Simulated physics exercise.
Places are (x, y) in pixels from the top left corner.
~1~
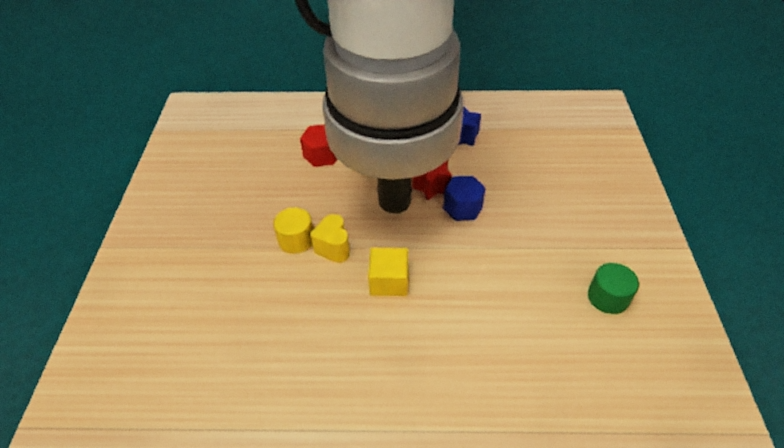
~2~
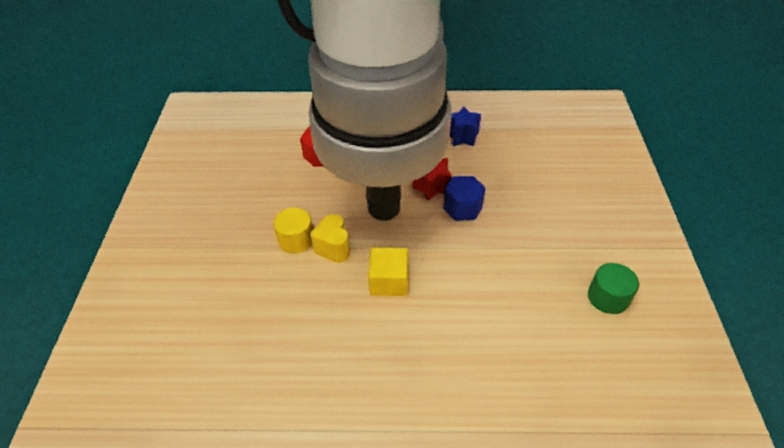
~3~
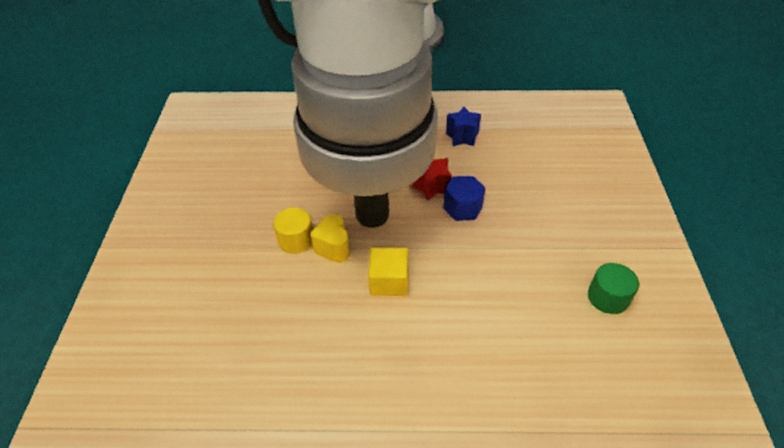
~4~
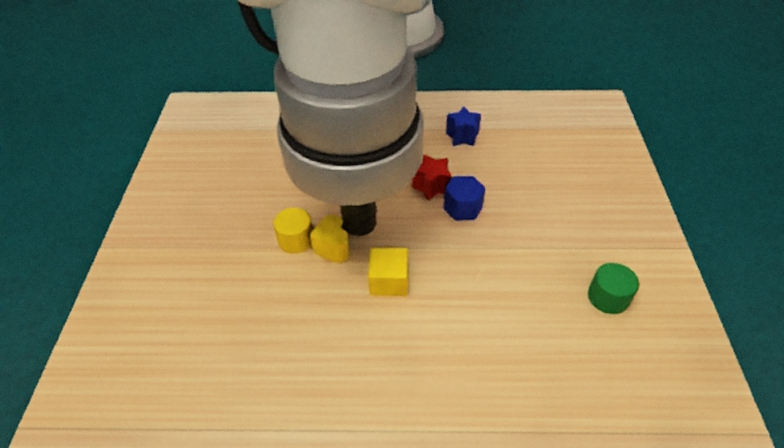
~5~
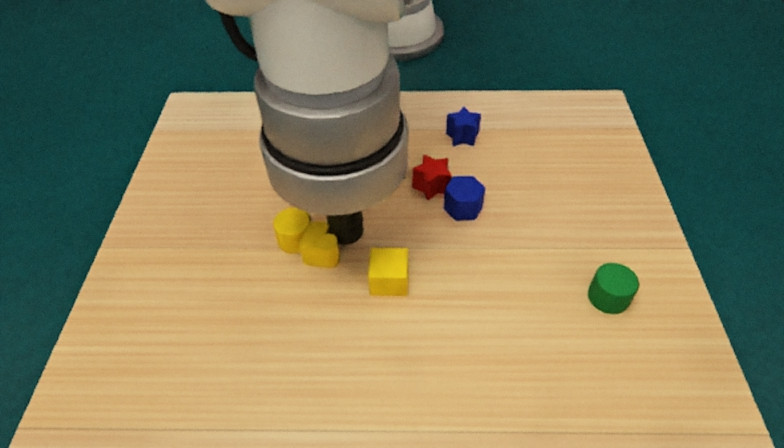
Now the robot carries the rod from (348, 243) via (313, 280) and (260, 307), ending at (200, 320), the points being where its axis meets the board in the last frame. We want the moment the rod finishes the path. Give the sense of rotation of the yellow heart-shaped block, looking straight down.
Short answer: Clockwise.
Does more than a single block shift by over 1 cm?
No, I don't think so.
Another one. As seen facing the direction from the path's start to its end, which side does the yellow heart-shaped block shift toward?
Toward the right.
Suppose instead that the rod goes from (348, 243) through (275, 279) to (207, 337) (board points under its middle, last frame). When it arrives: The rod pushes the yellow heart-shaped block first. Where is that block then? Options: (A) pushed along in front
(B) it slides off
Letter A.
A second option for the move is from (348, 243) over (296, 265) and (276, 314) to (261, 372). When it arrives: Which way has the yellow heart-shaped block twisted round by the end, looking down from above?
Answer: With the clock.
What follows on the original path. One third of the way, rod at (309, 271); yellow heart-shaped block at (275, 264), turned 25° clockwise.
Two thirds of the way, rod at (256, 297); yellow heart-shaped block at (227, 276), turned 60° clockwise.
At the end, rod at (194, 310); yellow round block in place; yellow heart-shaped block at (199, 273), turned 115° clockwise.
